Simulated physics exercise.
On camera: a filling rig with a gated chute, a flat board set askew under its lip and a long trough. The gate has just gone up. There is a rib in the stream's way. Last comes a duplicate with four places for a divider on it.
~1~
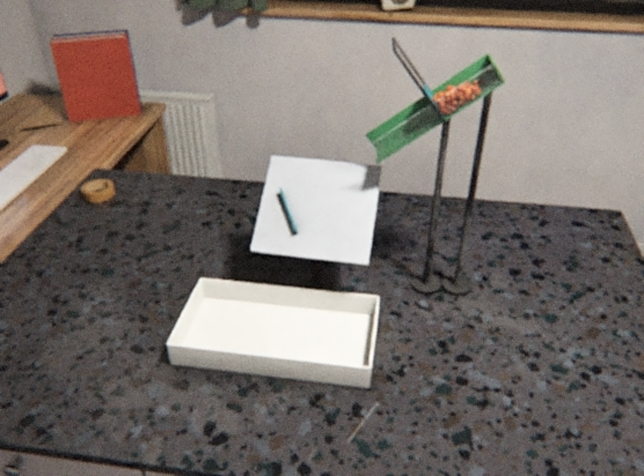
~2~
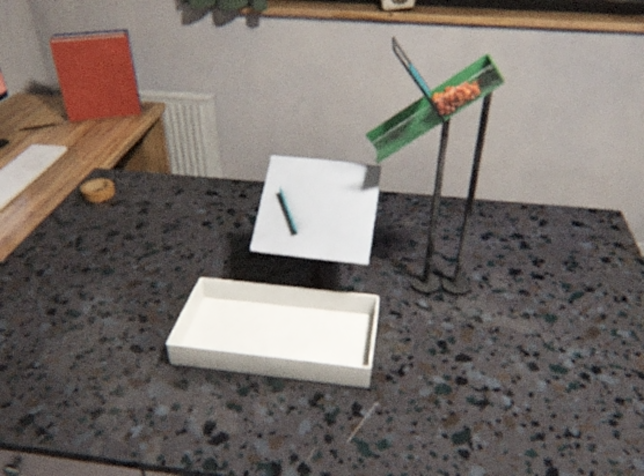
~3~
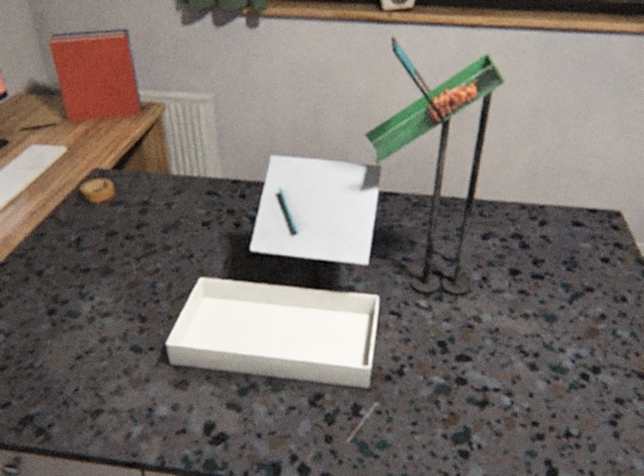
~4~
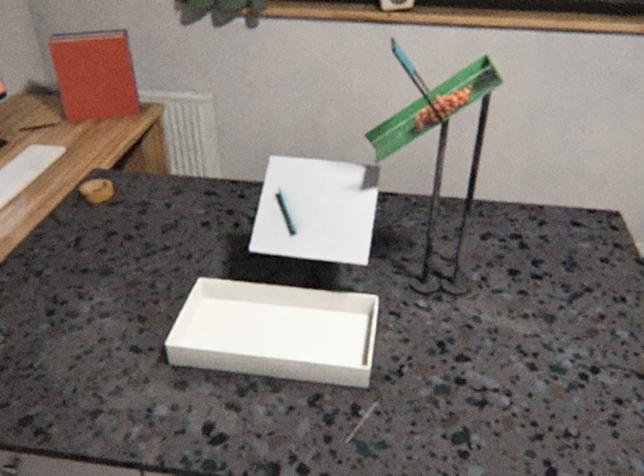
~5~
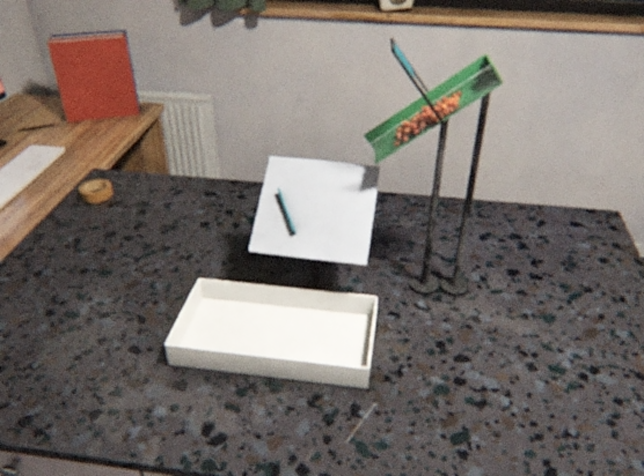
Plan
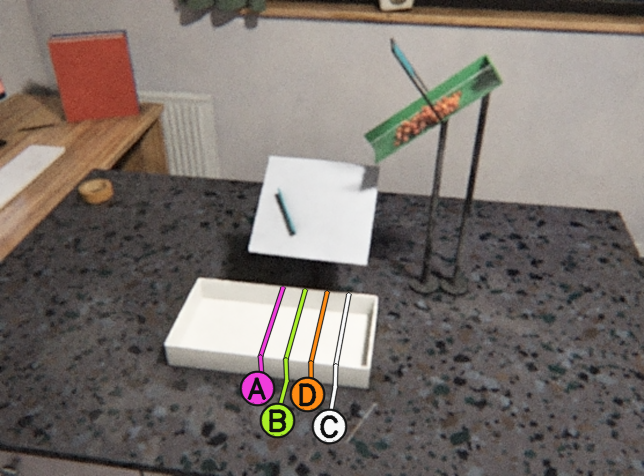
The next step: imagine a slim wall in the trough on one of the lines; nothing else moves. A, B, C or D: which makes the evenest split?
Choose B.
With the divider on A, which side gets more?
More lands on the right.
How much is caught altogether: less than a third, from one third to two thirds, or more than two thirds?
It is more than two thirds.
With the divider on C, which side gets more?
Left.
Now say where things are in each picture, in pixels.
Load behind the gate near (453, 97), clay pellets; lip of the chute near (377, 157), sloping fairly steeply, in the first picture.
Middle of the board near (317, 207), tilted fairly steeply; middle of its low edge near (308, 257); of its high edge near (326, 160), in the second picture.
Front corners of the trough near (167, 344) and (369, 368), empty; front of the load near (431, 116), in the third picture.
Middle of the load near (438, 106); its front near (418, 129), close to a third of the way to the lip; rib from (279, 188) to (295, 231), in the fourth picture.
Middle of the load near (430, 113); its front near (397, 144), close to two thirds of the way to the lip, in the fifth picture.
On the marked copy, line A crosses the front rim at (260, 355); line B crosses the front rim at (286, 358); line C crosses the front rim at (335, 364); line D crosses the front rim at (311, 361).
If A is chosen, of what is caught, a small share on the left of the divider, all but a few on the right.
If B is chosen, of what is caught, close to a quarter on the left of the divider, close to two thirds on the right.
If C is chosen, of what is caught, all but a few on the left of the divider, only a few on the right.
If D is chosen, of what is caught, all but a few on the left of the divider, a small share on the right.
